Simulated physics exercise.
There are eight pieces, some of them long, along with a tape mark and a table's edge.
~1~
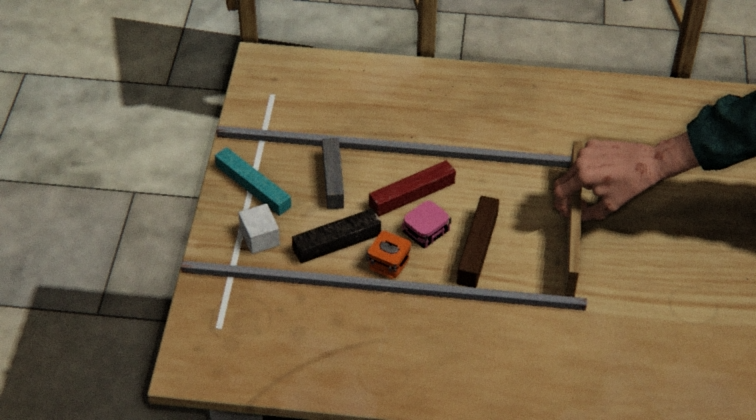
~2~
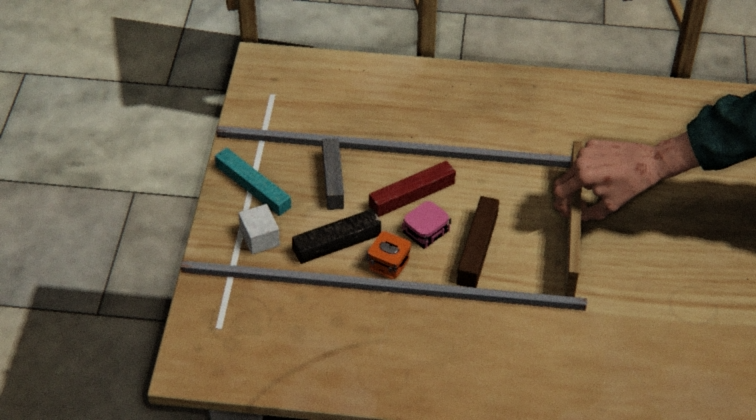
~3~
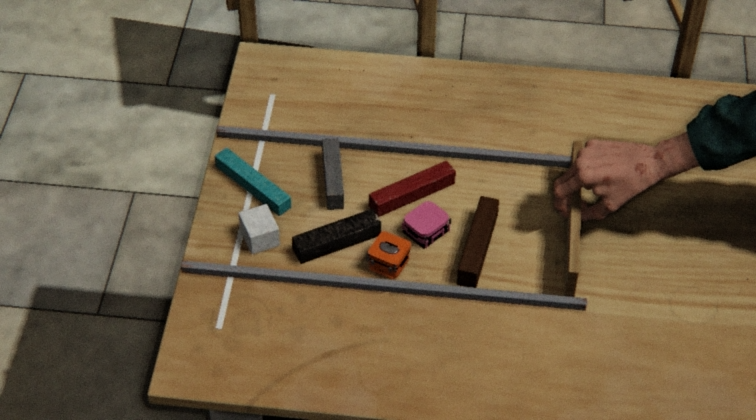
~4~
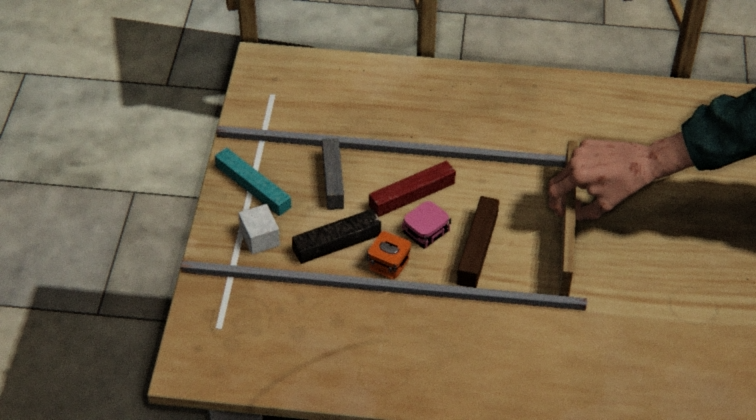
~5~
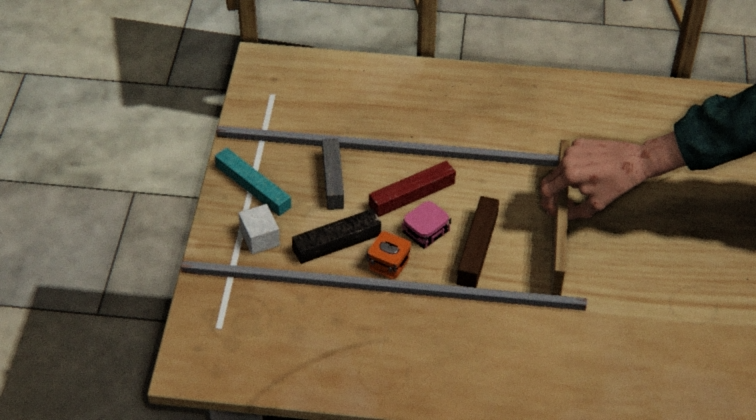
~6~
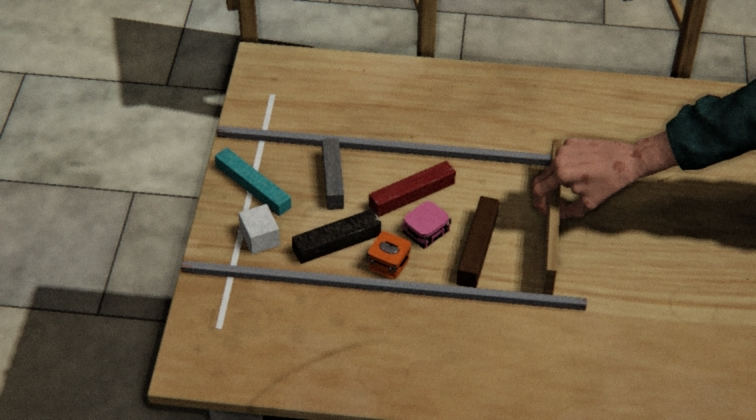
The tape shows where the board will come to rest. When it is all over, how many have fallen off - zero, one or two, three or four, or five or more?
Well, more than two but under five end up dropping off.
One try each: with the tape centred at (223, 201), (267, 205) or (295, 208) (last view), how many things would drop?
It would be 7, 3 and 0.
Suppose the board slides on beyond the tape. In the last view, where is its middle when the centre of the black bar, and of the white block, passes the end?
I'd say about (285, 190) for the first one and about (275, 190) for the second.
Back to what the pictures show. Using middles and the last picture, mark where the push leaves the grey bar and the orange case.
You'll see the grey bar at (218, 156), with the orange case at (199, 246).
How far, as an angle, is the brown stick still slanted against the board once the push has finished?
Roughly 0°.
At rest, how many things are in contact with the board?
I count 2 of them.
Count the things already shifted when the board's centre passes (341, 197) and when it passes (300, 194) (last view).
The count is 8 at the first point and 8 at the second.
Soon after, none off yet; turquoise bar at rest near (253, 181); white block at rest near (259, 229); grey bar at rest near (332, 174).
At rest, the number that fall off is three or four; fallen, black bar, white block and turquoise bar.
